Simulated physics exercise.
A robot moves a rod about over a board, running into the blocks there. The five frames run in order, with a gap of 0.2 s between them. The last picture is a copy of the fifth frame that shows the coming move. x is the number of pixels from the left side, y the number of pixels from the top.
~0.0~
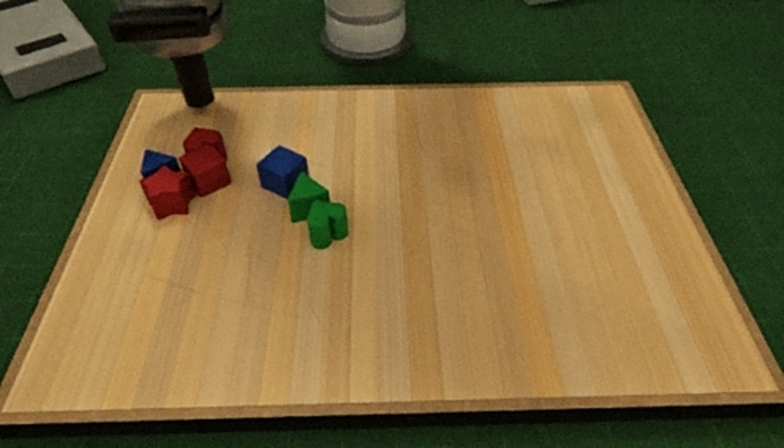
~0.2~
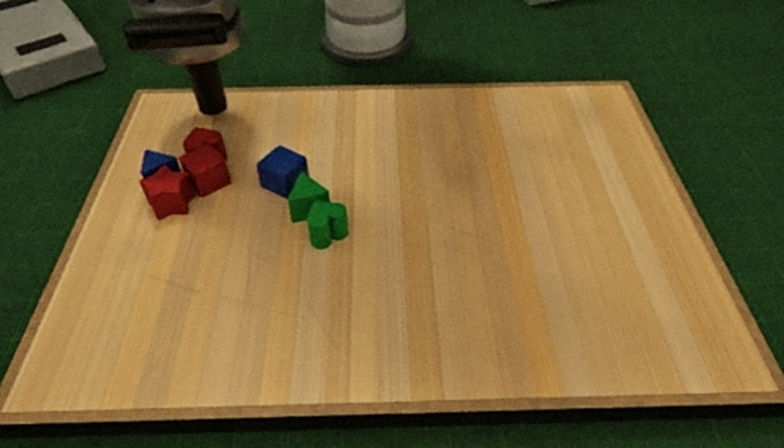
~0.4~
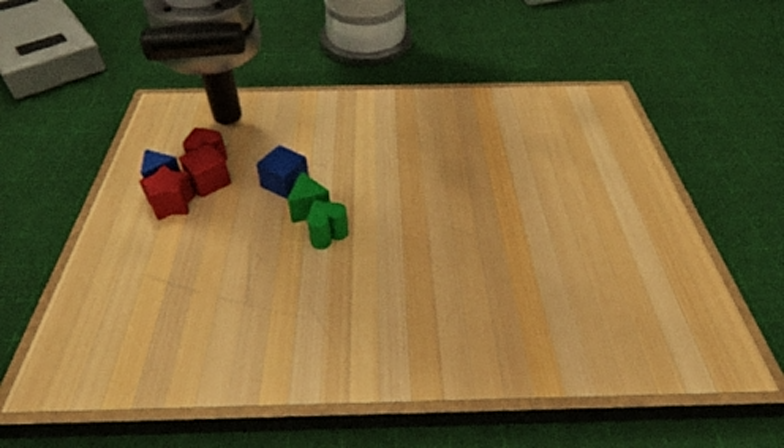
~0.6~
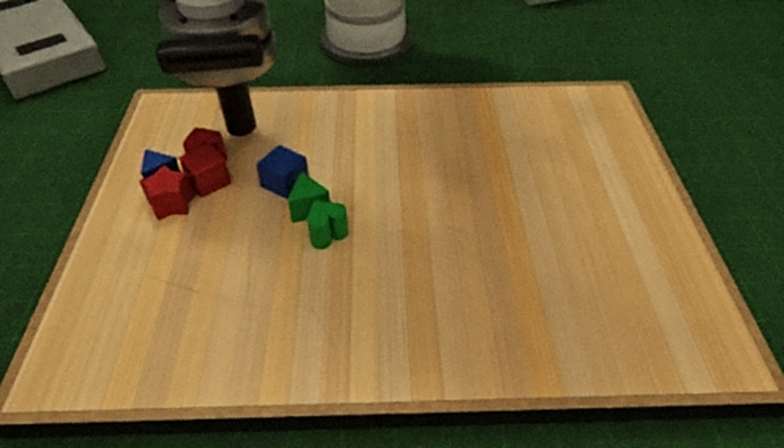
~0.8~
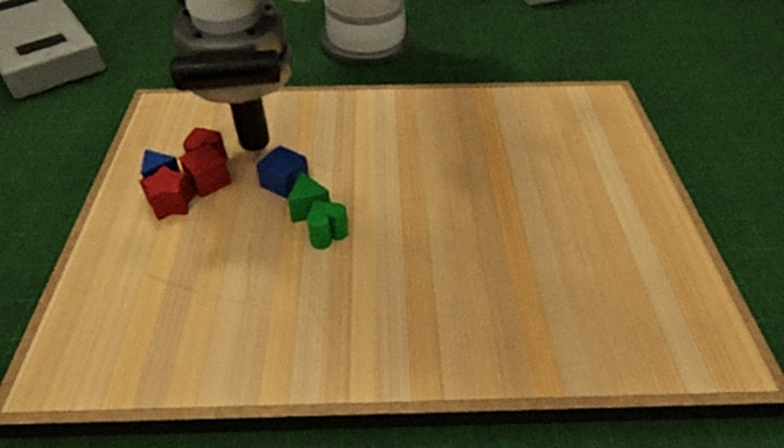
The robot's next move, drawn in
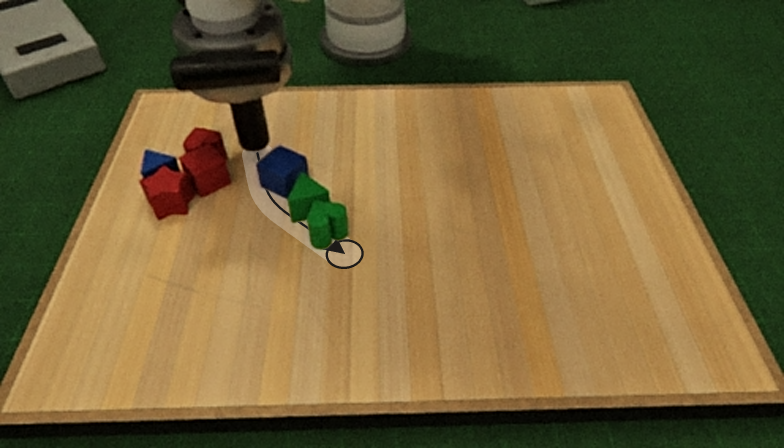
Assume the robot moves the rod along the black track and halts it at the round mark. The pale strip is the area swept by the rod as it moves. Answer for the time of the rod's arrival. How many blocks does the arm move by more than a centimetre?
That makes 3 blocks or more.
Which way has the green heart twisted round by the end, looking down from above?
Verdict: Clockwise.
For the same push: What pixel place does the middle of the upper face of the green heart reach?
At the end it should sit near (371, 246).
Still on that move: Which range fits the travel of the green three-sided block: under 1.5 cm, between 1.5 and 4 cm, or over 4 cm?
Over 4 cm.
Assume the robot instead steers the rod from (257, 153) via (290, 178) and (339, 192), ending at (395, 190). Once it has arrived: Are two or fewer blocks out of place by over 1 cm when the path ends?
No, I don't think so.
The line goes from (257, 153) through (267, 190) and (300, 222) to (345, 254).
What follows on the original path. One third of the way, rod at (264, 179); blue square block at (297, 171), turned 35° anticlockwise; green three-sided block at (319, 192), turned 30° clockwise; green heart at (327, 215).
Two thirds of the way, rod at (299, 212); blue square block at (316, 175), turned 75° anticlockwise; green three-sided block at (338, 193), turned 30° clockwise; green heart at (328, 216), turned 15° clockwise.
At the end, rod at (344, 243); red heart unmoved; blue square block at (316, 175), turned 75° anticlockwise; green three-sided block at (351, 197), turned 35° anticlockwise; green heart at (371, 246), turned 20° clockwise.
